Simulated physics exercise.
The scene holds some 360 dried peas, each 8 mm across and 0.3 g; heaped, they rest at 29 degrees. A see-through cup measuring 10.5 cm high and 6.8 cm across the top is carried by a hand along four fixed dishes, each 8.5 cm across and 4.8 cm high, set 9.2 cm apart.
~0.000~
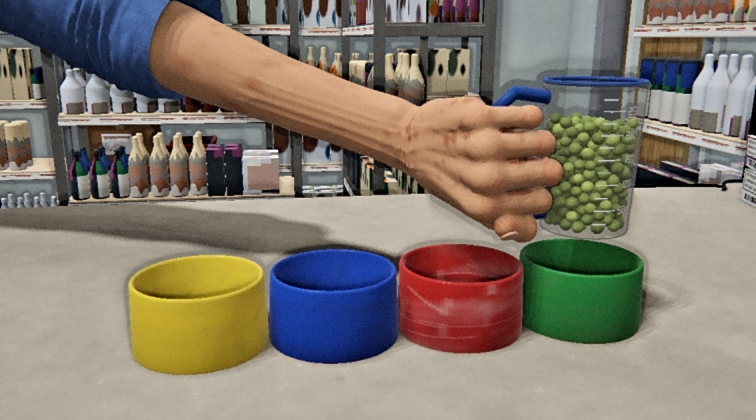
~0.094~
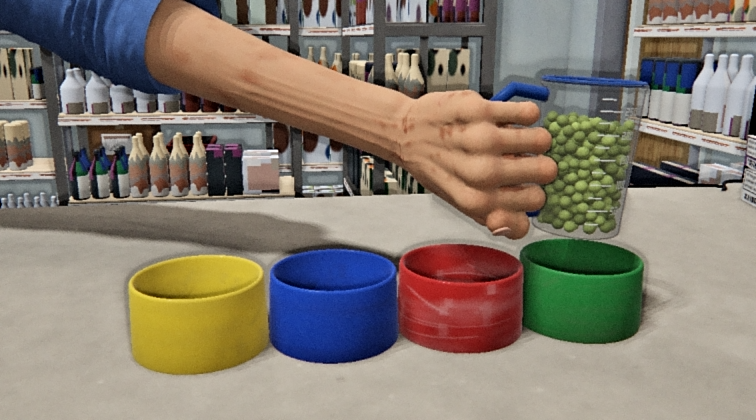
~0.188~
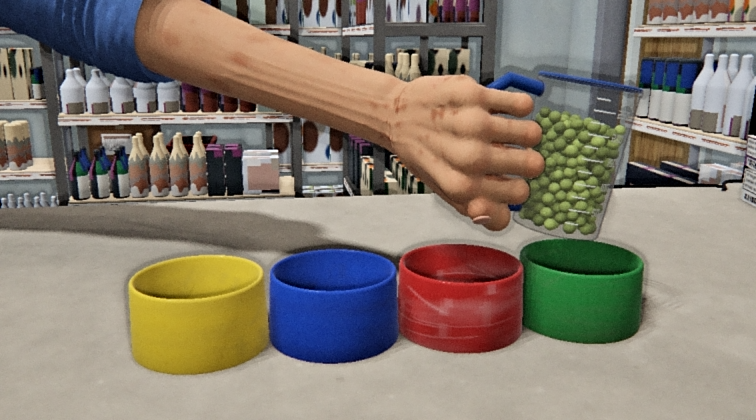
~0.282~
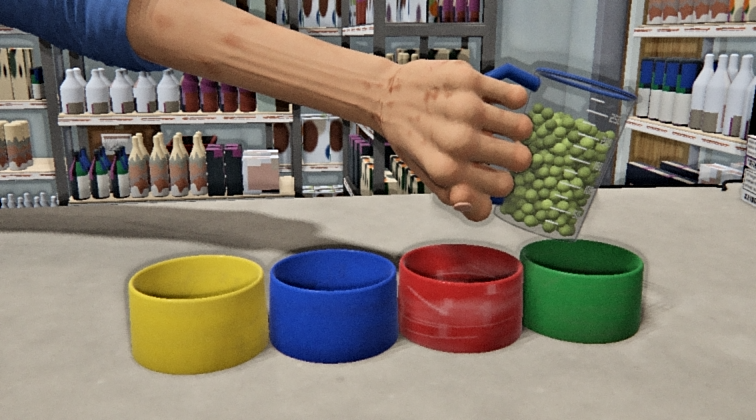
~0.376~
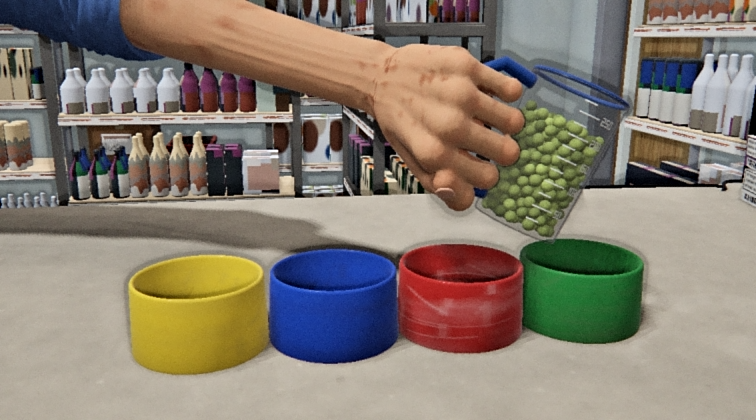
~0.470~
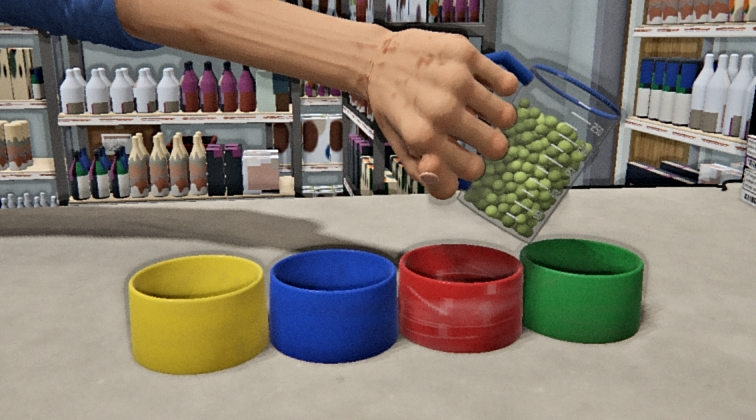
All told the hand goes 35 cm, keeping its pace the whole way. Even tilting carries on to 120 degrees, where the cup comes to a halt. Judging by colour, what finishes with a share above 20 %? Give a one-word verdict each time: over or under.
Red: Keeps more than a fifth; blue: Keeps a fifth or less; green: Keeps a fifth or less; yellow: Keeps a fifth or less; counter: Keeps a fifth or less.
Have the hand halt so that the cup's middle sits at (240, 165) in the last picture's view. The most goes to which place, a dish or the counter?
That'd be red, it takes the most.
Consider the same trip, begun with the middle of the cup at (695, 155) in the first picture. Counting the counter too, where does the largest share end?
Green.
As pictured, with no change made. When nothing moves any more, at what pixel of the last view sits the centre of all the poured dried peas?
Look around (452, 294) in the last picture.
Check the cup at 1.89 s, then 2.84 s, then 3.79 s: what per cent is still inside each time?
First 5, then 0, then 0 per cent.
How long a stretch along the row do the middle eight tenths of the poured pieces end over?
That stretch comes to around 6 cm.
After 1.89 s, tilt 120 degrees; cup holds 5 %, red 90 %.
Then, at 2.84 s, tilt 120 degrees; cup holds 0 %, red 90 %, blue 5 %.
After 3.79 s, tilt 120 degrees; cup holds 0 %, red 90 %, blue 5 %.
In the end, at 4.1 s, red 90 %, blue 5 %, green 0 %, yellow 0 %, counter 5 %.
